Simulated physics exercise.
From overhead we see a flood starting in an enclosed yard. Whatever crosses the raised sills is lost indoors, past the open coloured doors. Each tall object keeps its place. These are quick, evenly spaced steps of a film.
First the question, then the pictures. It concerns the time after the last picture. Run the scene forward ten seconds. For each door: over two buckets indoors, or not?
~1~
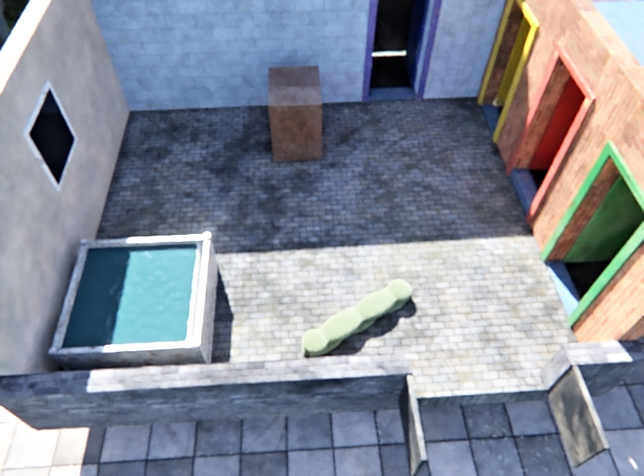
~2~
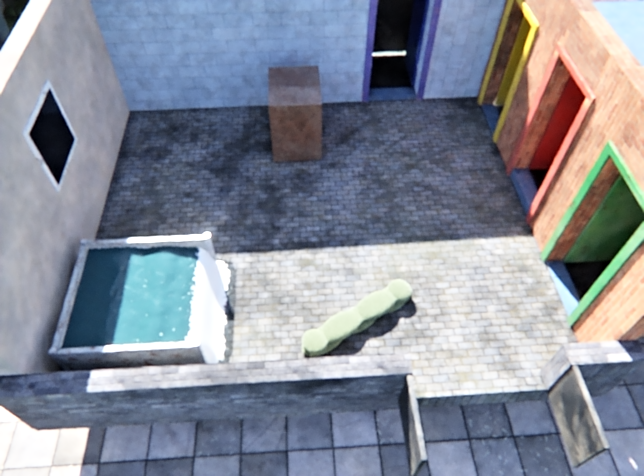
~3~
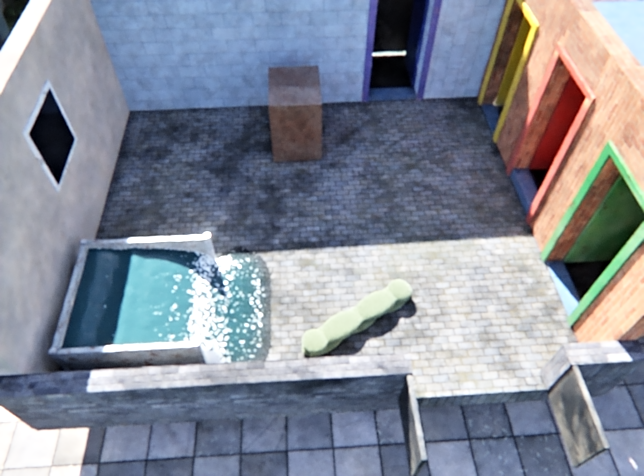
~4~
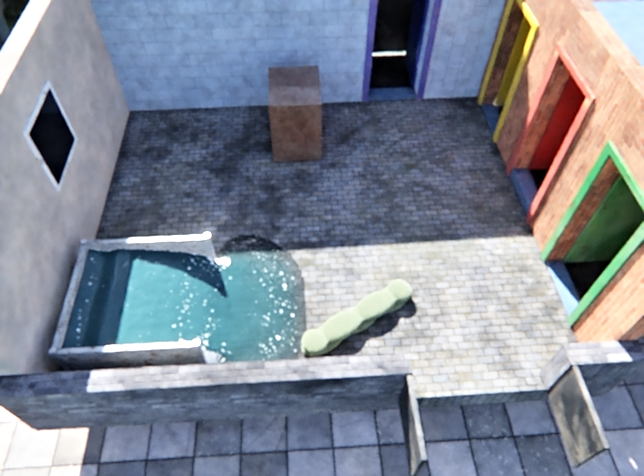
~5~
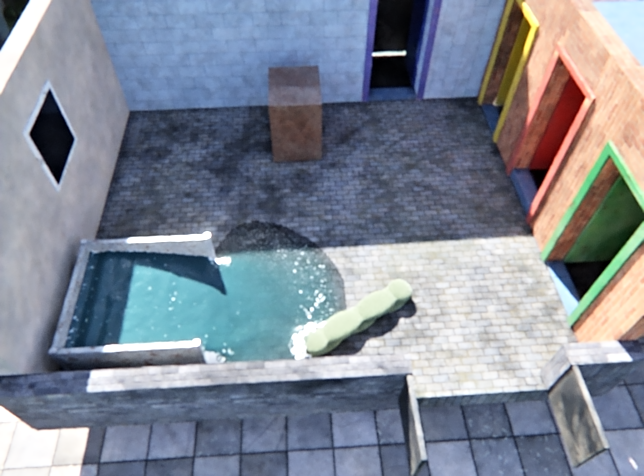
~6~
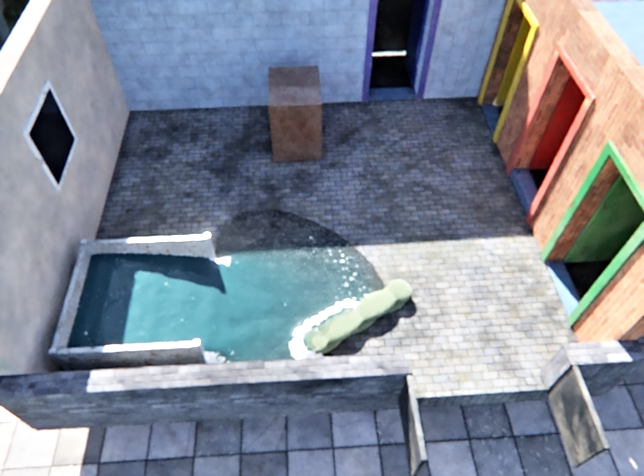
Green door: Above two buckets; yellow door: Above two buckets; red door: Two buckets at most; blue door: Two buckets at most.
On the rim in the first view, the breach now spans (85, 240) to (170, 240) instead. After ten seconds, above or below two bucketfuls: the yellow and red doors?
Verdict - yellow door breaks the limit, red door is safe.
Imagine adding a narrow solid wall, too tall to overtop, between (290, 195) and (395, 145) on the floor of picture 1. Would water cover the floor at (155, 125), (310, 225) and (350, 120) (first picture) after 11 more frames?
Taking the points in order, they are high and dry, inundated and high and dry.
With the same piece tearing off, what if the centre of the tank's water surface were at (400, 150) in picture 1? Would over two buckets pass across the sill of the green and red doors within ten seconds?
Result - green door: Ends up below, red door: Ends up above.
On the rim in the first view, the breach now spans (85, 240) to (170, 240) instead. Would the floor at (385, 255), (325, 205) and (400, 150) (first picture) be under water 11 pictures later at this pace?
Spot one ends up untouched by the spill, spot two untouched by the spill, spot three untouched by the spill.
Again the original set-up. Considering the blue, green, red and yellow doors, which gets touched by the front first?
My answer is the one in red.
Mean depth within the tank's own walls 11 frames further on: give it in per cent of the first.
Around 26 percent.
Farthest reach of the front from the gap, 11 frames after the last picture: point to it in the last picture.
My best guess is about (499, 161).
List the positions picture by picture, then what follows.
In the first picture, still water in the water tank at (138, 293).
In the second picture, the front is at (222, 265), out from the gap at (207, 307).
In the third picture, water pours out at (207, 308) and has run to (240, 254).
In the fourth picture, the front is at (282, 255), out from the gap at (207, 308).
In the fifth picture, water pours out at (207, 308) and has run to (335, 277).
In the sixth picture, water pours out at (207, 309) and has run to (375, 282).
A moment on, water covers 30 % of the floor; the green door not reached, the yellow door not reached, the red door not reached, the blue door not reached.
Next, water covers 50 % of the floor; the green door not reached, the yellow door not reached, the red door wet at the sill, nothing in, the blue door not reached.
Then, water covers 60 % of the floor; the green door over two buckets in, the yellow door under two buckets in, the red door wet at the sill, nothing in, the blue door not reached.
Later, water covers 75 % of the floor; the green door over two buckets in, the yellow door over two buckets in, the red door wet at the sill, nothing in, the blue door under two buckets in.
In the end, water covers 90 % of the floor; the green door over two buckets in, the yellow door far over two buckets in, the red door wet at the sill, nothing in, the blue door under two buckets in.
